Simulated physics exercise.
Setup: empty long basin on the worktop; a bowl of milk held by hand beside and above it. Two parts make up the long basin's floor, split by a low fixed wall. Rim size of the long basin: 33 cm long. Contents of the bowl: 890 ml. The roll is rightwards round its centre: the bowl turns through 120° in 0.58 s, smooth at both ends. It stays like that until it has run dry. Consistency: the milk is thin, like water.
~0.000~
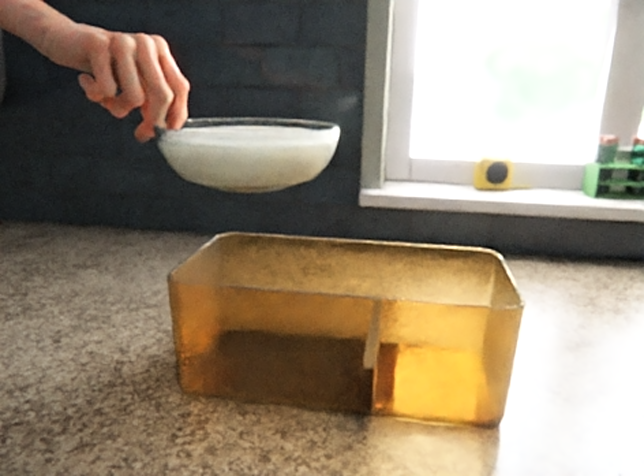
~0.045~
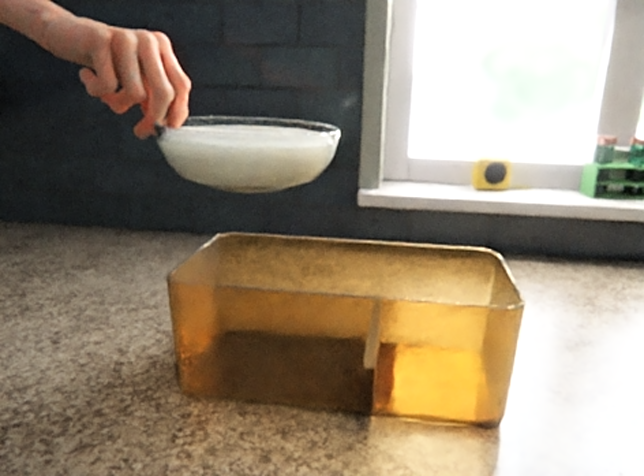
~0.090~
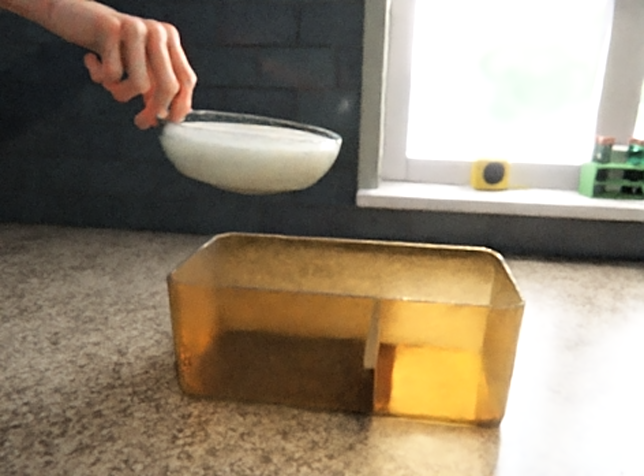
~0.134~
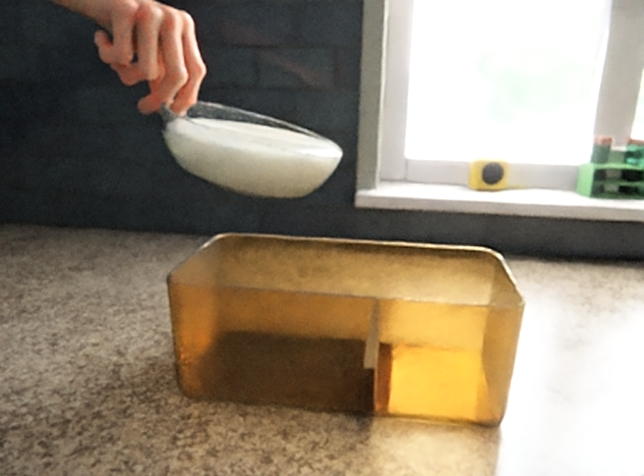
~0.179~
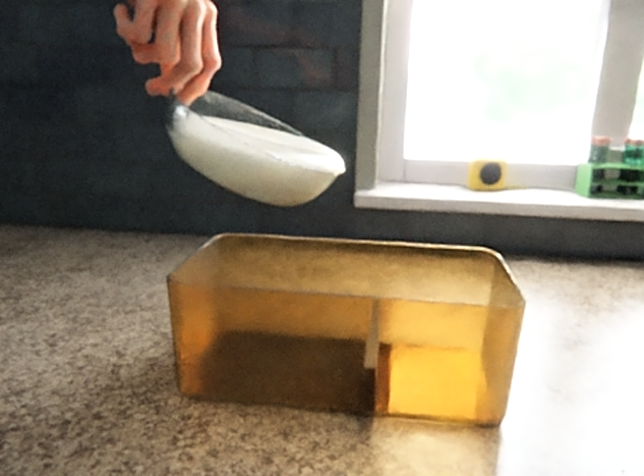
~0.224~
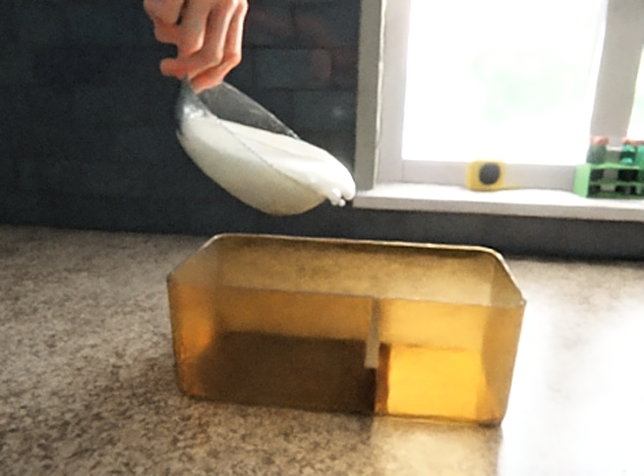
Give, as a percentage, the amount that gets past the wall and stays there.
Past the wall: About 31 %.
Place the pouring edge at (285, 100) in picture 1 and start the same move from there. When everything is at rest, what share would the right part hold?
10 %.
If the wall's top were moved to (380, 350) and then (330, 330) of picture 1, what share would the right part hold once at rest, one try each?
It comes to 40 per cent, and then 65 per cent.
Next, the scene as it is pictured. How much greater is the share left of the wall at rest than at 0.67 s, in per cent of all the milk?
Some 6 per cent.
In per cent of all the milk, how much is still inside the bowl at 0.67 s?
Around 0 in a hundred.
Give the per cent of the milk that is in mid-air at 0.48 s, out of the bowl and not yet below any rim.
It comes to roughly 3 per cent.
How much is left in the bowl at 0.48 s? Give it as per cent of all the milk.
I'd put it near 0 percent.
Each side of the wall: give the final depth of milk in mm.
The left ends up at roughly 18 mm, with the right at roughly 14 mm.
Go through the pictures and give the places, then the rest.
Tilt 0°; pouring edge (337, 131); surface from (170, 132) to (334, 138); the long basin's rim runs from (196, 255) to (510, 278); the wall's top is at (374, 331), in the first picture.
Tilt 2°; pouring edge (337, 133); surface from (170, 130) to (334, 139), in the second picture.
Tilt 7°; pouring edge (339, 142); surface from (172, 126) to (336, 145), in the third picture.
Tilt 15°; pouring edge (339, 155); surface from (174, 122) to (338, 150), in the fourth picture.
Tilt 26°; pouring edge (338, 173); surface from (180, 119) to (322, 154); 4 per cent is over the edge, in the fifth picture.
Tilt 39°; pouring edge (331, 192); surface from (188, 121) to (300, 157); 14 per cent is over the edge, in the sixth picture.
After 0.48 s the tilt is 112° and 0 per cent is still to pour, 62 is left of the wall and 35 right of it.
After 0.67 s the tilt is 120° and 0 per cent is still to pour, 53 is left of the wall and 30 right of it.
After 0.87 s the tilt is 120° and 0 per cent is still to pour, 59 is left of the wall and 31 right of it.
After 1.08 s the tilt is 120° and 0 per cent is still to pour, 59 is left of the wall and 31 right of it.
In the end 59 per cent lies left of the wall, 31 right of it and 10 outside.
